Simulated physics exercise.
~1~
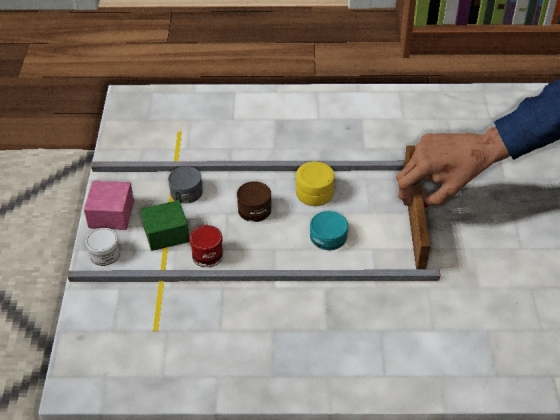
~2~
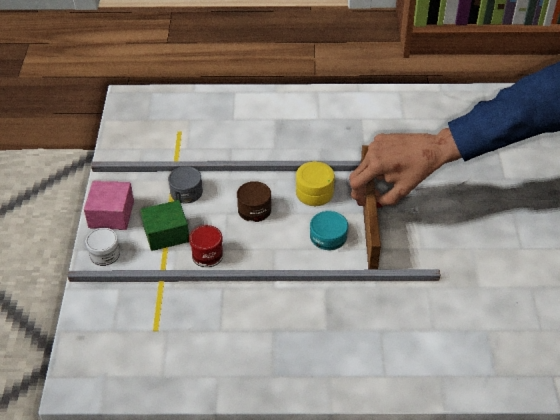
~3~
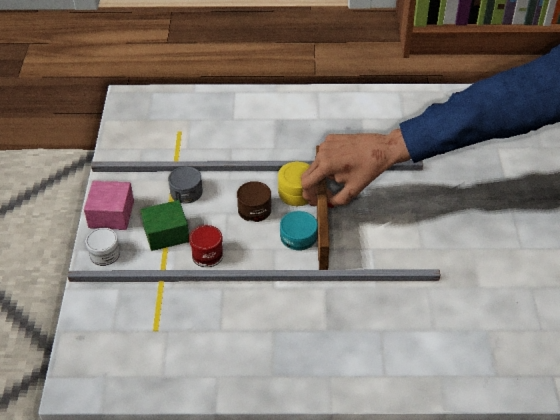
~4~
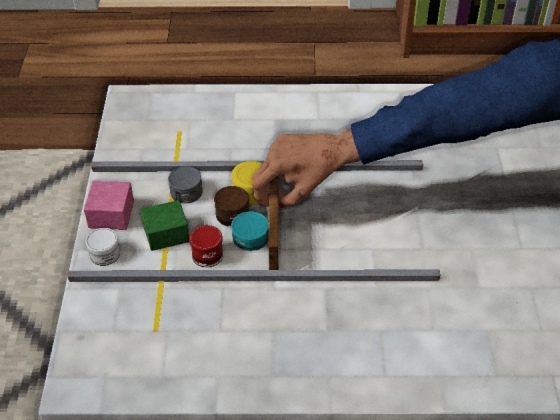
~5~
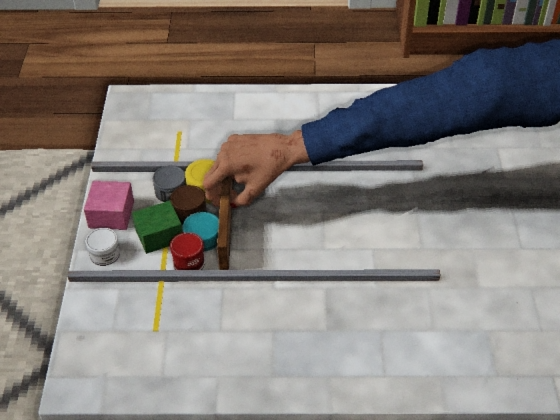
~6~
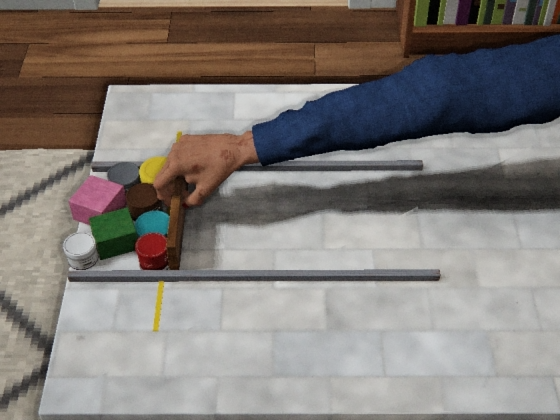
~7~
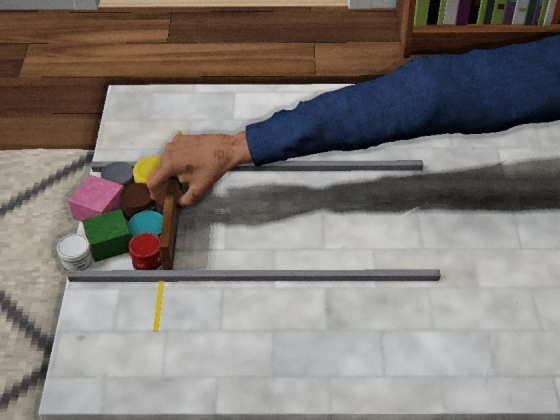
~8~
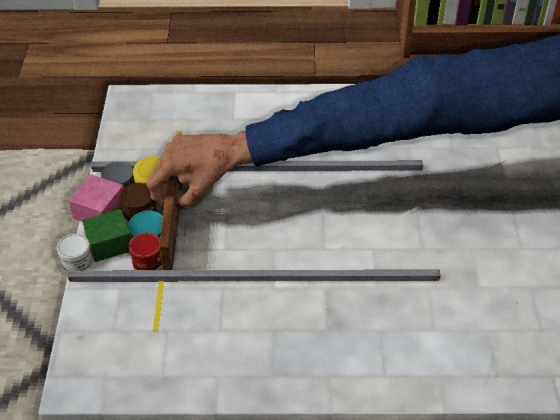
A hand sweeps blocks and tubs left with a board, then stops, leaving them bunched together.
